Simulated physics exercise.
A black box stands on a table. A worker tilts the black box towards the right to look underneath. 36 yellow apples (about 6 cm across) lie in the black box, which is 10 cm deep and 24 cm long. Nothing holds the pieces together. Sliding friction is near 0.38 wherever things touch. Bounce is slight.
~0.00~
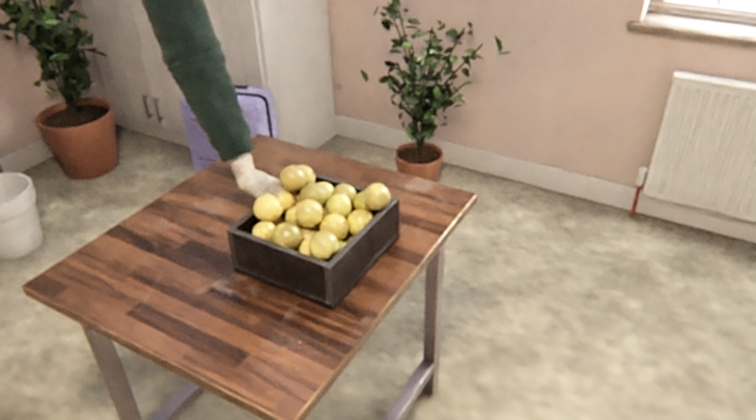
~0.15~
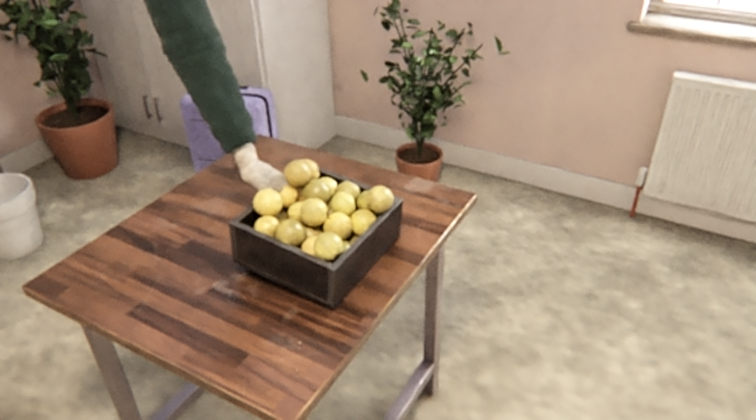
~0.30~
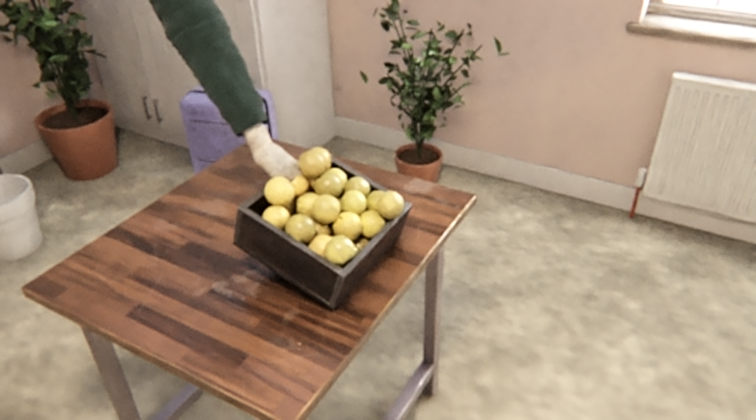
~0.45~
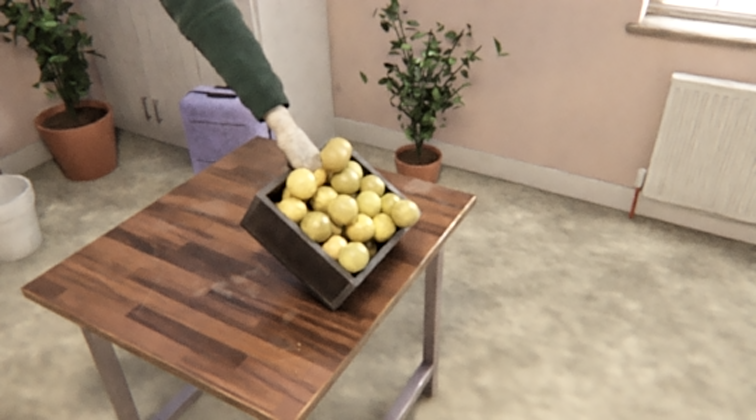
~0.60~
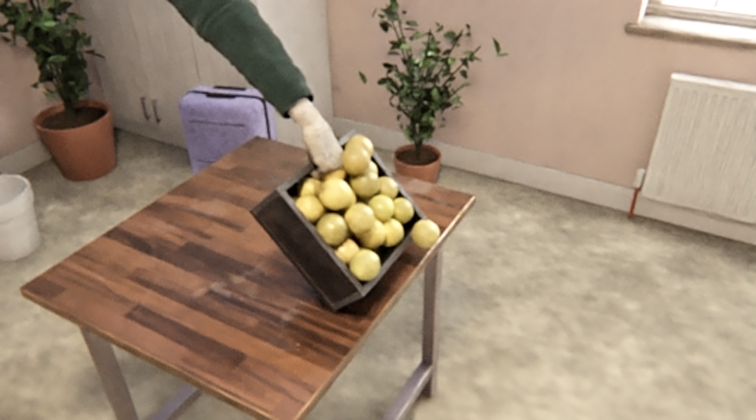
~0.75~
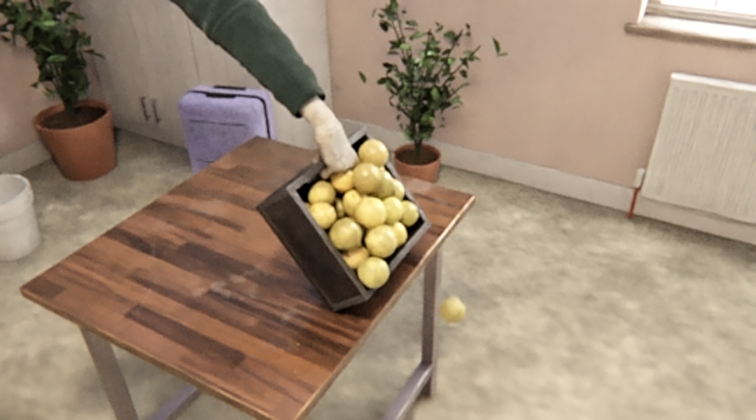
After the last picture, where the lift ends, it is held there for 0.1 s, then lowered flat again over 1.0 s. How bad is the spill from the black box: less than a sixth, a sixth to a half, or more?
The black box loses between a sixth and a half of its yellow apples.
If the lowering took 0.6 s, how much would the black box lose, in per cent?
Then black box 20 per cent.
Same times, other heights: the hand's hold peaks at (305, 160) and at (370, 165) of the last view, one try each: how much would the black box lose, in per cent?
Black box 0 then 50 per cent.
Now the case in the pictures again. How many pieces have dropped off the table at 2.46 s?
Roughly 8.
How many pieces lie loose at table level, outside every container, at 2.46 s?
About 0.
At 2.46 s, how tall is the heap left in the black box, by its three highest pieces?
Some 12 cm.
After 1.02 s, tilt 47°; 5 of 36 out of the black box.
After 1.36 s, tilt 25°; 9 of 36 out of the black box.
After 1.84 s, tilt 0°; 9 of 36 out of the black box.
When it is over (at 2.46 s), 9 of 36 out of the black box. Asked share, 9 of 36, 25 per cent.
